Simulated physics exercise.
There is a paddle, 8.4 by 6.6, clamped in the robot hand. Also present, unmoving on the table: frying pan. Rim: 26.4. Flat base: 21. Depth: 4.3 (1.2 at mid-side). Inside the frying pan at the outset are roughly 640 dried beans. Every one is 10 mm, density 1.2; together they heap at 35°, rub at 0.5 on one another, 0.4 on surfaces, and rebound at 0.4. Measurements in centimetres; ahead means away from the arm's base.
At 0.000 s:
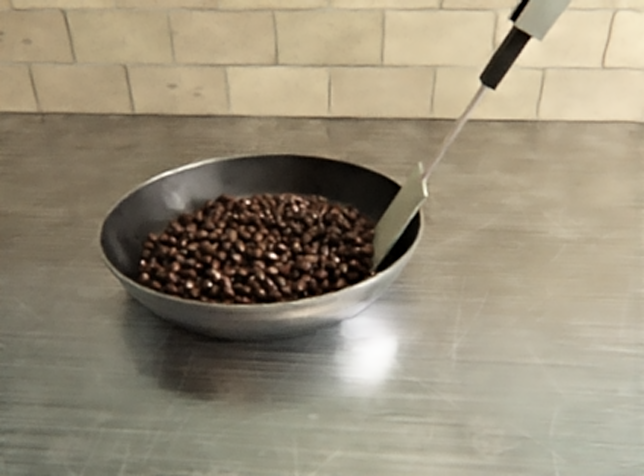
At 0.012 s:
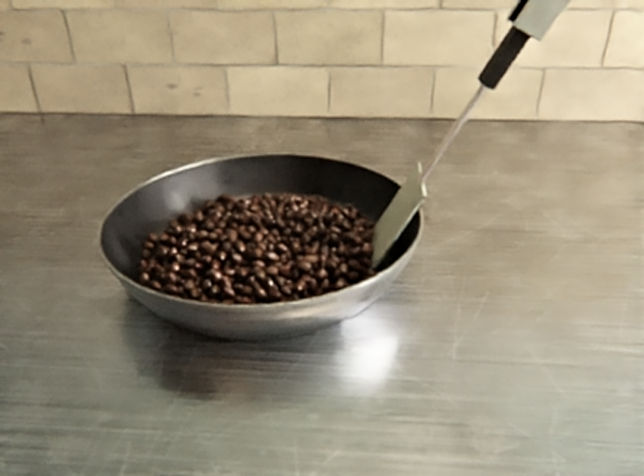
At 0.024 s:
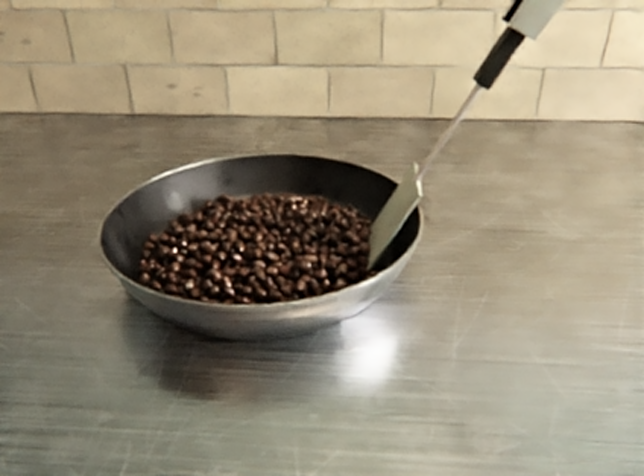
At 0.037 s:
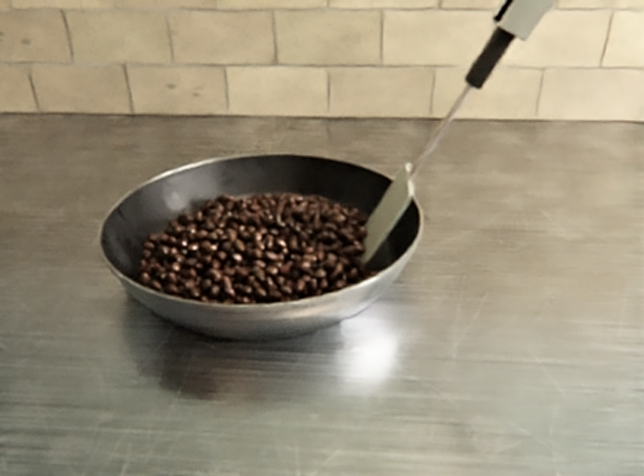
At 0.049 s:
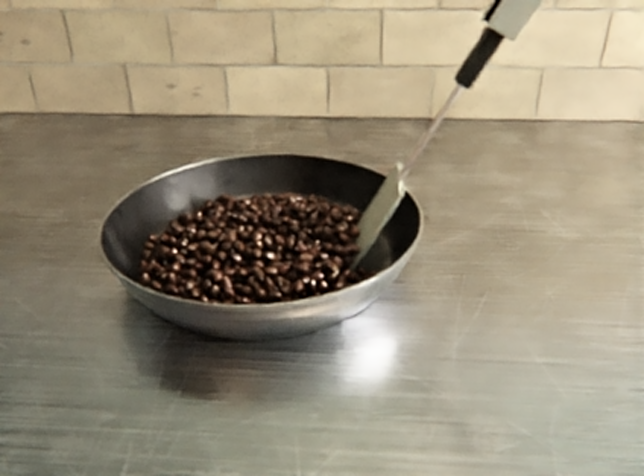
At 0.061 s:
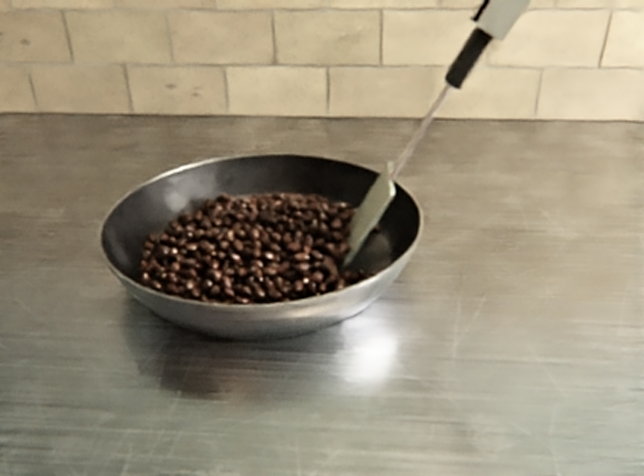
A paddle held by a robot hand moves slightly left through beans in a frying pan.
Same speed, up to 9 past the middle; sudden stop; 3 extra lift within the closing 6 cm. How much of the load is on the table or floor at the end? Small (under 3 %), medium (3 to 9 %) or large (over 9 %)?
Medium.
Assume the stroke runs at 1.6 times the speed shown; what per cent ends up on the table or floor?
Roughly 10 per cent.
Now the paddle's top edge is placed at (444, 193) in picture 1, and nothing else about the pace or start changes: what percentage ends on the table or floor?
Spill: Approx. 5 per cent.
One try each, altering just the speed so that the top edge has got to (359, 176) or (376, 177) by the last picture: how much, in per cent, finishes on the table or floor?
Estimates: About 15 %, about 10 %.
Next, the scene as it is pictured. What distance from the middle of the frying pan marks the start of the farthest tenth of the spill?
Around 25 centimetres from the centre.
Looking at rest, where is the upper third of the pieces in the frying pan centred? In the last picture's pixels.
It is centred around (159, 229).
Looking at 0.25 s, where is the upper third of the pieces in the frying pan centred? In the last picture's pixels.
The middle lies somewhere about (177, 227).
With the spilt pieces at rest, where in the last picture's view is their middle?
Centre of the spill: Approx. (59, 255).
By 0.16 s, sloping 62°, highest piece 5 above the table; 635 in the frying pan.
By 0.25 s, sloping 62°, highest piece 5 above the table; 635 in the frying pan.
By 0.50 s, sloping 62°, highest piece 11 above the table; 598 in the frying pan, 31 on the table or floor, 6 on the blade or in flight.
By 1.55 s, sloping 62°, highest piece 5 above the table; 598 in the frying pan, 37 on the table or floor.
Final count, 598 in the frying pan, 37 on the table or floor. That is 6 % on the table or floor.
